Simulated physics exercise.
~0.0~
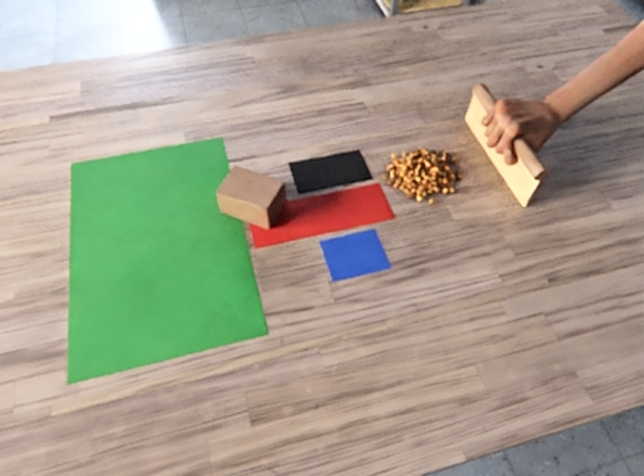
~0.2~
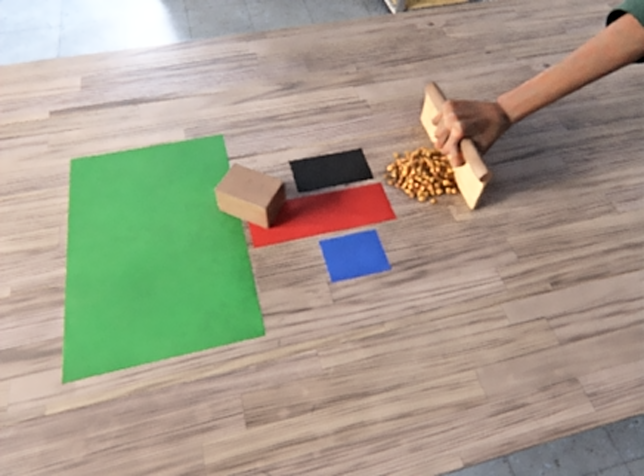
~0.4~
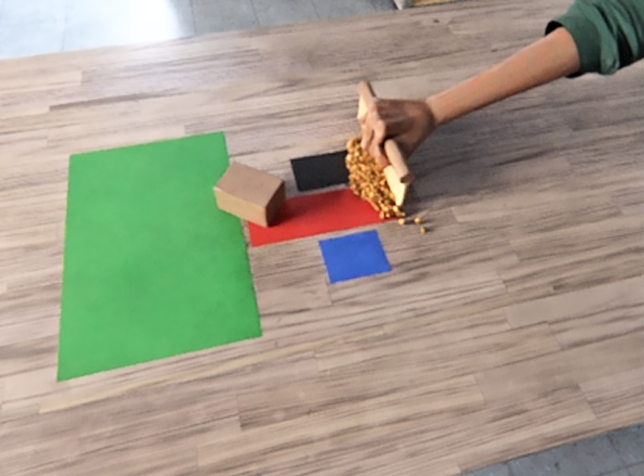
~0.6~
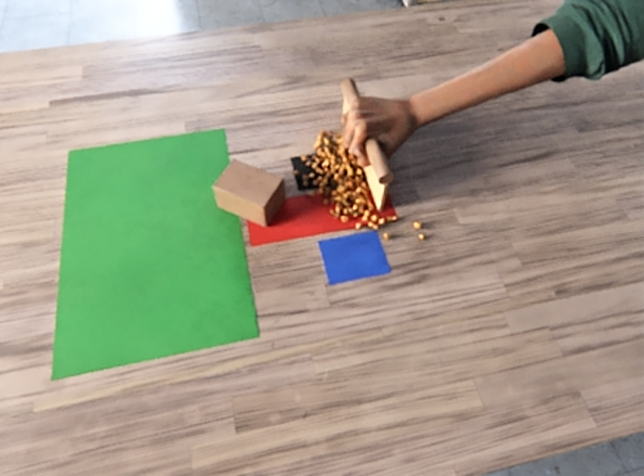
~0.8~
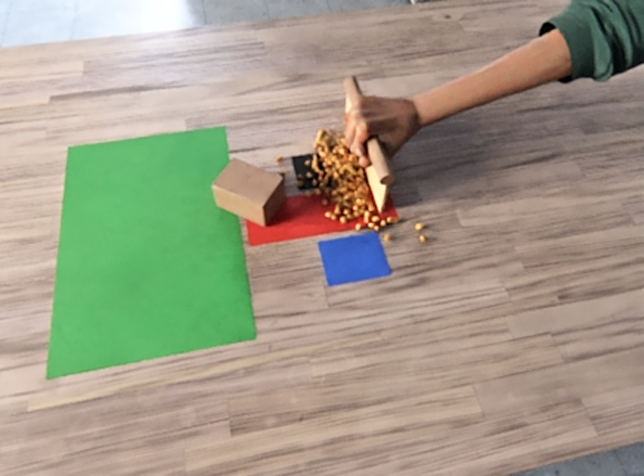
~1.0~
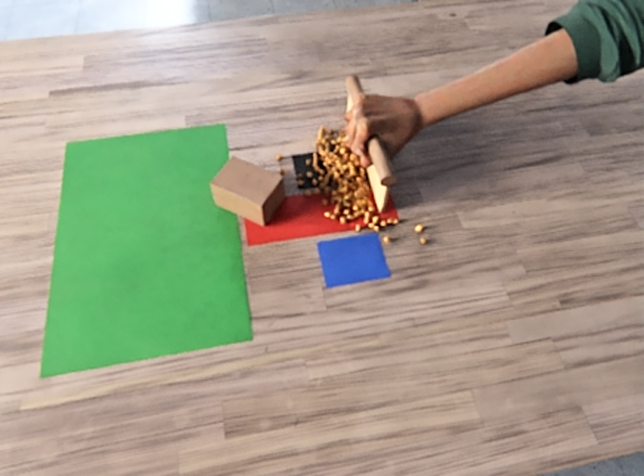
The clip opens on a wooden surface with green, red, black and blue mats, a brown block by the red mat, and a heap of small golden pieces to the right. A hand holding a wooden scraper begins to the right of the heap and moves left towards it. The blade meets the pieces and pushes them onto the black and red mats, leaving a few stragglers behind. The scraper then stops, and the pieces spread a little further before settling. At the end they lie mostly across the black and red mats, while the green and blue mats stay clear.
